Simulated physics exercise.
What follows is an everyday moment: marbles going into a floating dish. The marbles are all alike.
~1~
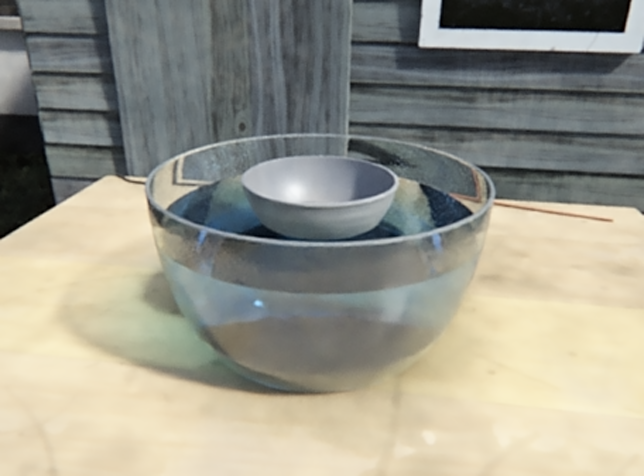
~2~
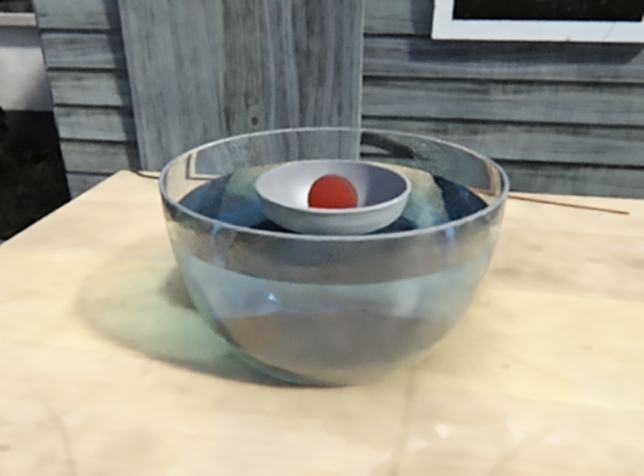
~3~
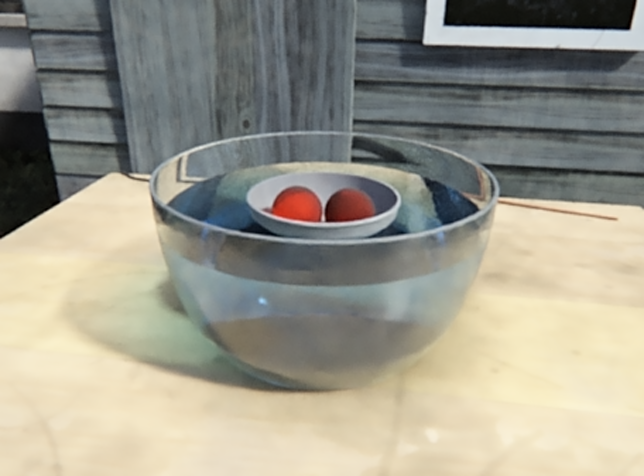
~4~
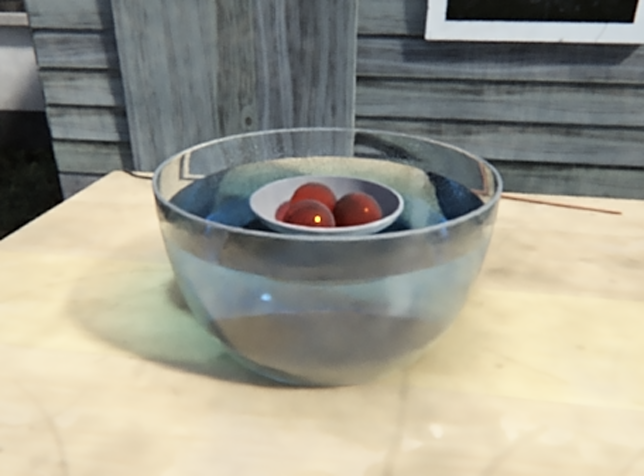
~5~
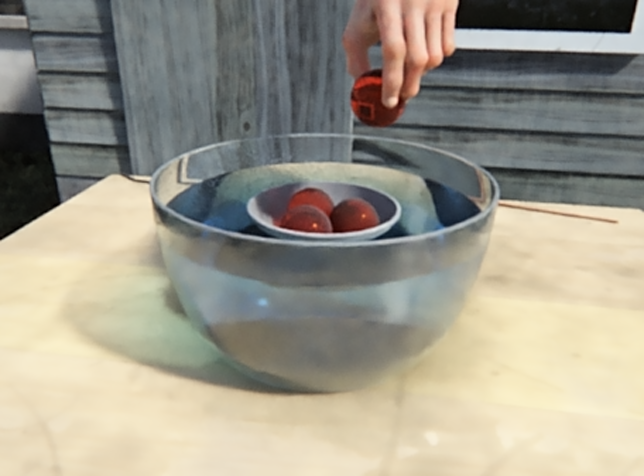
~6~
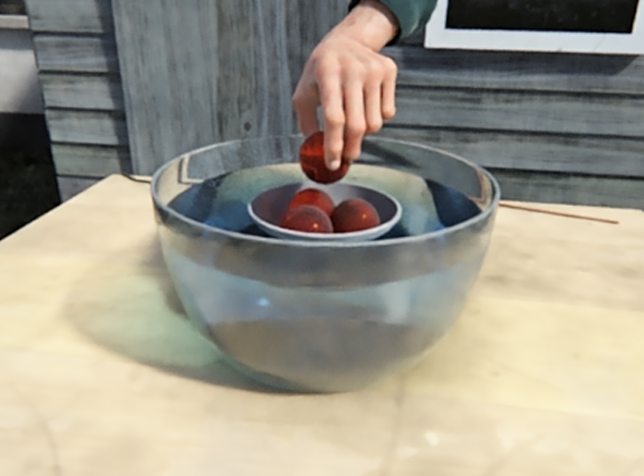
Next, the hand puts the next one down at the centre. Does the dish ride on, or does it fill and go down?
The dish fills and goes down.
A moment on, the glass marble is in and the dish dips.
Further on, water pours in over its edge.
When it is over, the dish lies on the bottom with its load.
